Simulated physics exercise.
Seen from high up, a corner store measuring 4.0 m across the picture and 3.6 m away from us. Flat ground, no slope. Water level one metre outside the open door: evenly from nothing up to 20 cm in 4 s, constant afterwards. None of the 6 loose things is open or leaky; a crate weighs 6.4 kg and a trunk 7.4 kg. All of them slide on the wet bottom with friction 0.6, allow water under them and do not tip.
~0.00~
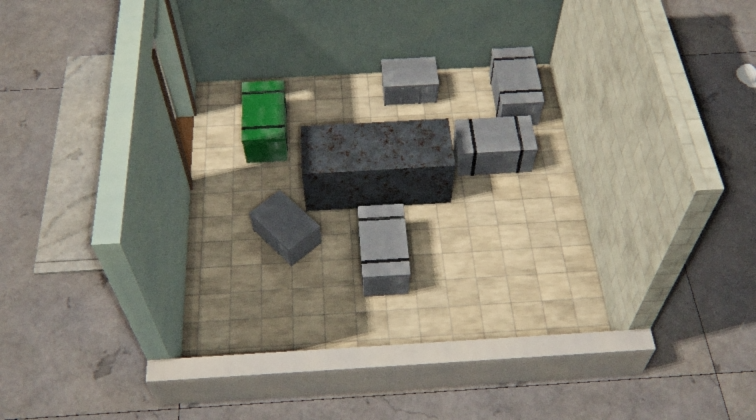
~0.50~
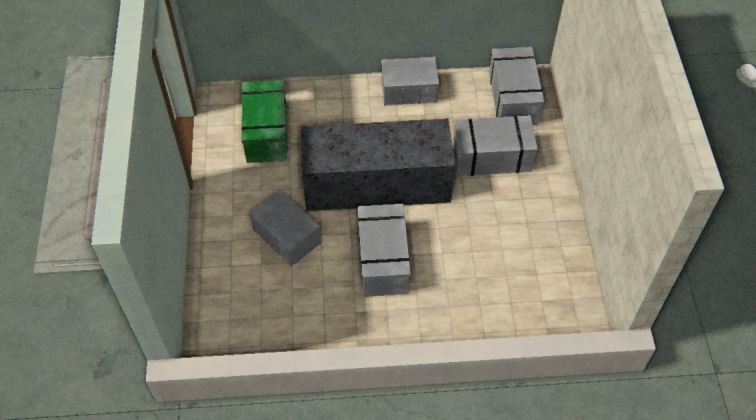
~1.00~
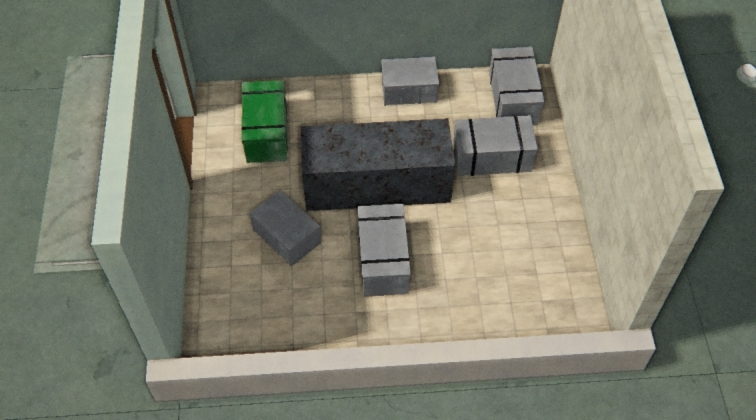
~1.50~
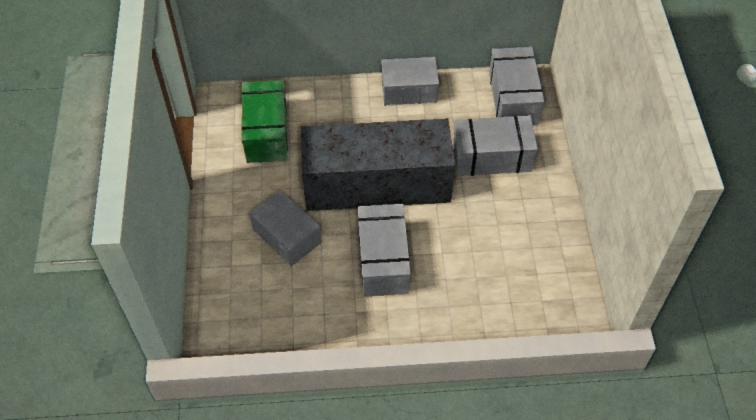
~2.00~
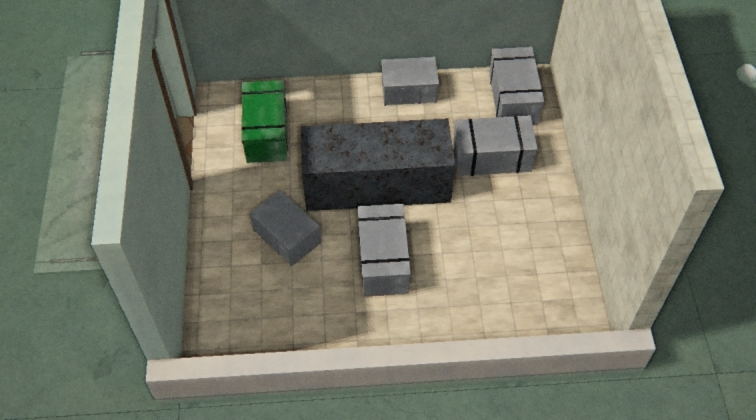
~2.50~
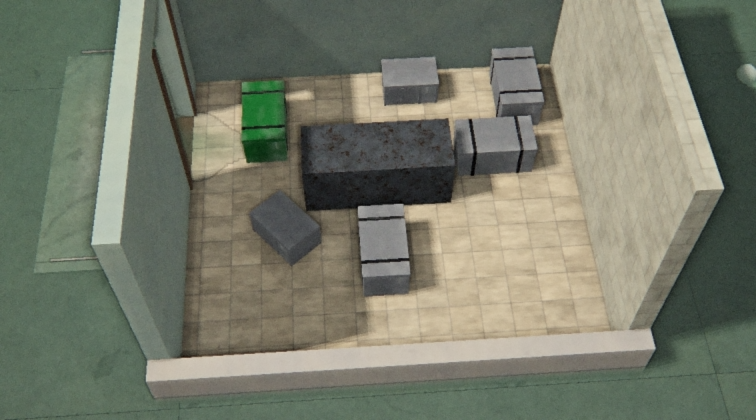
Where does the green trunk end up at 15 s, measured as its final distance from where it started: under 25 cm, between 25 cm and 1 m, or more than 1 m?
The green trunk ends up more than 1 m from its start.
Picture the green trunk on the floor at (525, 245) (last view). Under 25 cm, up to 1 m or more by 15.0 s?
By then it winds up well off.
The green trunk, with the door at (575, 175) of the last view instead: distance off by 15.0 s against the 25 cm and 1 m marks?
Result for the green trunk - displaced a long way.
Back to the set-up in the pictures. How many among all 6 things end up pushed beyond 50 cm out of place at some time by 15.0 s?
6 of them.
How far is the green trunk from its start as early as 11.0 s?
Around 250 centimetres.
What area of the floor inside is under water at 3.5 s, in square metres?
Flooded: Near 2.0 m2.
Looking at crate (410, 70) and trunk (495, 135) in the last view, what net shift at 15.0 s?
250 cm, 300 cm.
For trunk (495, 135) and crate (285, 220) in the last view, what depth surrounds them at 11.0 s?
Some 9 cm at the first, some 5 cm at the second.
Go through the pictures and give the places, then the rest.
The green trunk at (263, 110) rests on the ground; 0.0 m2 under water; 0 of 6 have shifted, in the first picture.
The green trunk at (263, 110) rests on the ground; water covers 0.0 m2; 0 of 6 have shifted, in the second picture.
The green trunk at (263, 110) rests on the ground; water covers 0.0 m2; 0 of 6 have shifted, in the third picture.
The green trunk at (263, 110) rests on the ground; 0.0 m2 under water; 0 of 6 have shifted, in the fourth picture.
The green trunk at (263, 110), on the bottom; water covers 0.0 m2; 0 of 6 have shifted, in the fifth picture.
The green trunk at (263, 110), on the bottom; water covers 0.4 m2; 0 of 6 have shifted, in the sixth picture.
After 3.5 s the green trunk is near (298, 105), 0.4 m from its start, aground; 0 afloat.
After 6.8 s the green trunk is near (504, 107), 2.5 m from its start, afloat; 3 afloat.
After 11.0 s the green trunk is near (426, 237), 2.3 m from its start, afloat; 6 afloat.
After 15.0 s the green trunk is near (381, 210), 1.8 m from its start, afloat; 6 afloat.
